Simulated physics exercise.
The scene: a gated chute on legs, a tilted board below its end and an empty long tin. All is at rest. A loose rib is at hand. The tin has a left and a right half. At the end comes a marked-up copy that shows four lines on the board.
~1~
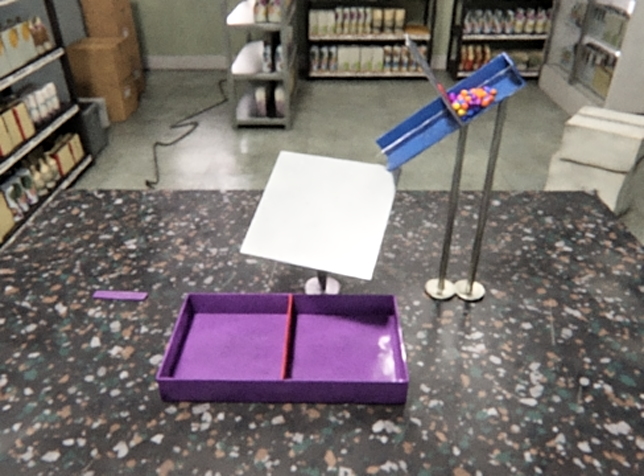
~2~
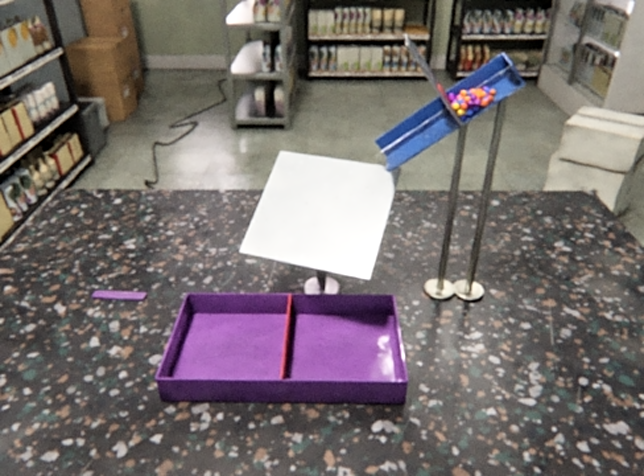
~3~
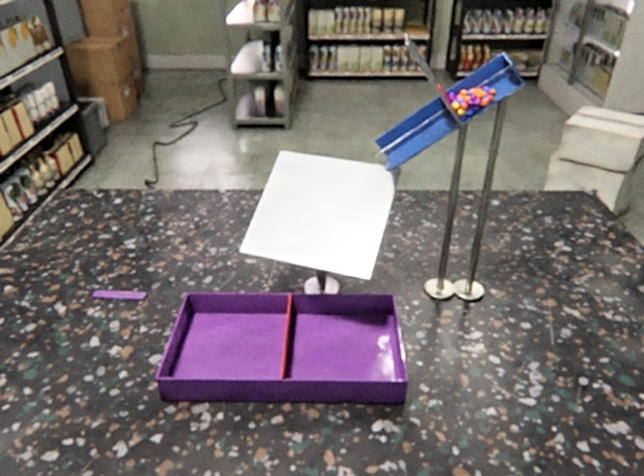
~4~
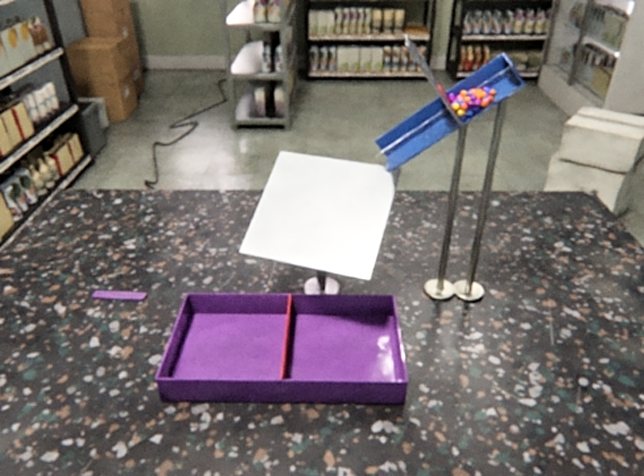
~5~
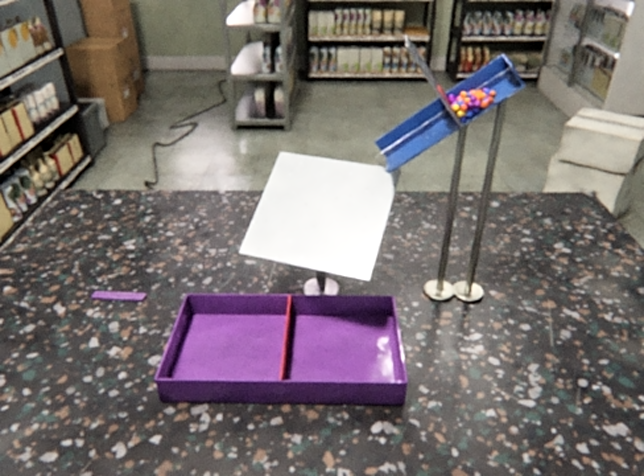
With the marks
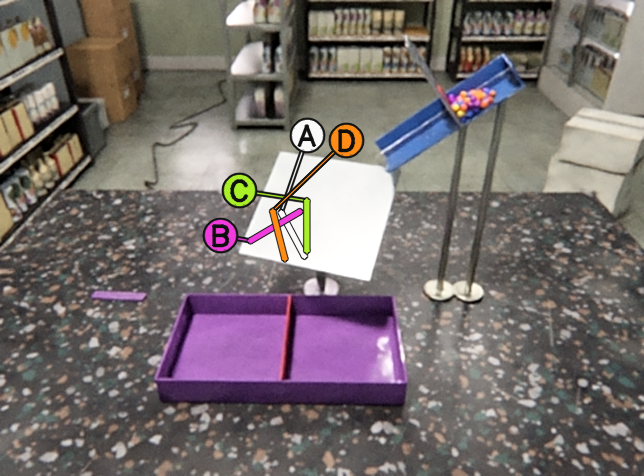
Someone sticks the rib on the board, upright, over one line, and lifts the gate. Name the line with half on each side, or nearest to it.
Use line D.
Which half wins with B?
More lands on the left.
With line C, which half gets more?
More lands on the right.
On the marked copy, line A from (281, 212) to (304, 256); line B from (299, 211) to (250, 240); line C from (306, 200) to (306, 250); line D from (272, 211) to (284, 258).
For line A, of what is caught, about a quarter in the left half, most in the right.
For line B, of what is caught, nearly all in the left half, a small part in the right.
For line C, of what is caught, a small part in the left half, most in the right.
For line D, of what is caught, about a third in the left half, about two thirds in the right.
